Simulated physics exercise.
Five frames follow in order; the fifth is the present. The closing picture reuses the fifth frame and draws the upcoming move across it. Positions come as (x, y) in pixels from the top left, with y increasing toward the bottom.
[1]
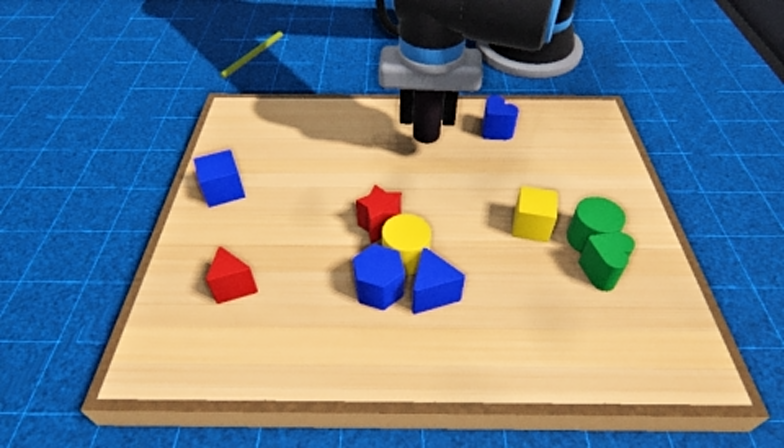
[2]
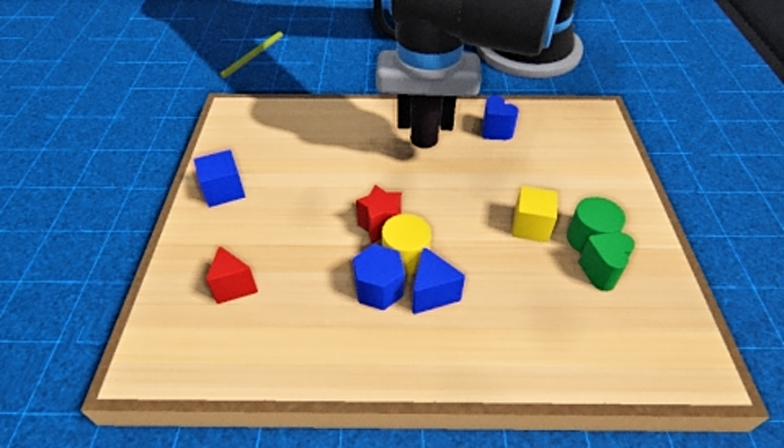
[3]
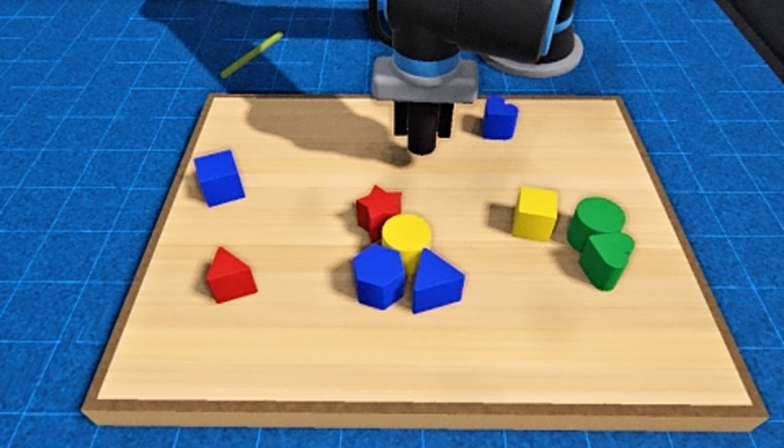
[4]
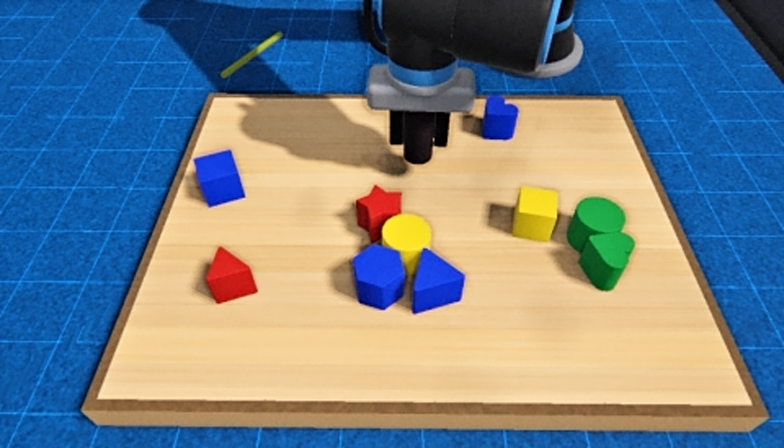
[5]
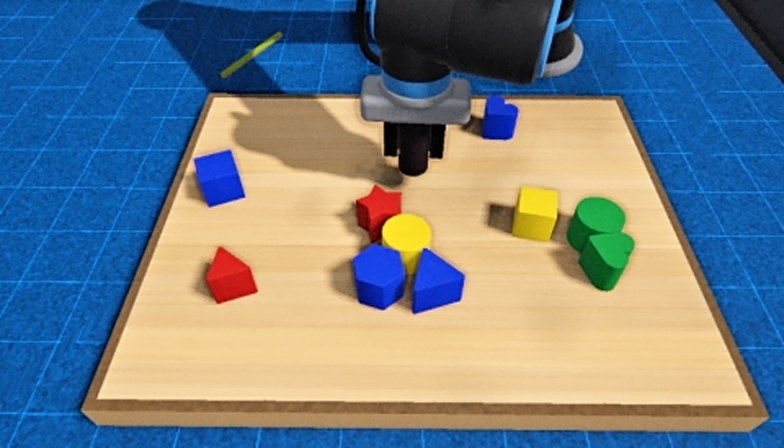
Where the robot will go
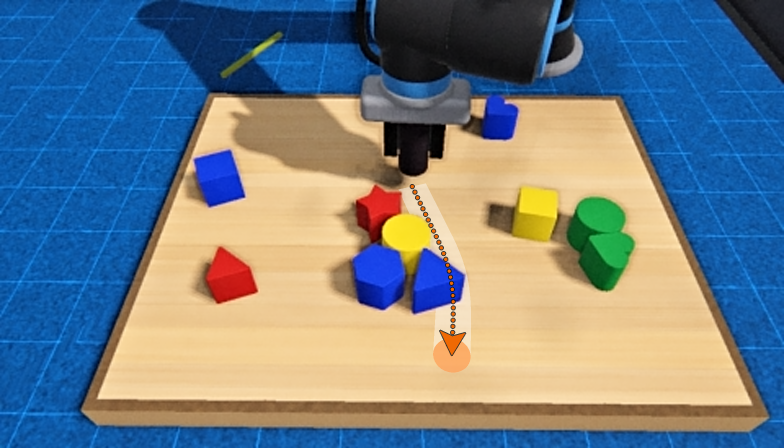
A black and gray robot arm moved slowly down and slightly left over a wooden board, its dark tip nearing the red star, while the scattered red, blue, yellow and green blocks stayed still.
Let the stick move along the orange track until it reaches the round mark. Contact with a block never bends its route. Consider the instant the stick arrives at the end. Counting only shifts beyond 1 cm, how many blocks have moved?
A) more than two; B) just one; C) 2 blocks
It's B.
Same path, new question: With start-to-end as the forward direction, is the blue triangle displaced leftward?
In short: No.
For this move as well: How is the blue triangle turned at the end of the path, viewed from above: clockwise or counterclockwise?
Overhead view: Clockwise.
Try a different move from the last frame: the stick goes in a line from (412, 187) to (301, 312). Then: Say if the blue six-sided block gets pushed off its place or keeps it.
It is carried off its spot.
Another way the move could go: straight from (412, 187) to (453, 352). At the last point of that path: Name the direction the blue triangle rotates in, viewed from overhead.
I'd predict that, seen from above, the blue triangle rotates counter-clockwise.
Path on the board, from (412, 187) over (434, 232) and (452, 287) to (452, 355).
The first path, step by step. One third of the way, stick (436, 213); nothing pushed yet.
Two thirds of the way, stick (455, 269); blue triangle (432, 285), turned 15° clockwise.
At the end, stick (455, 338); yellow circle in place; blue triangle (419, 316), turned 70° clockwise.
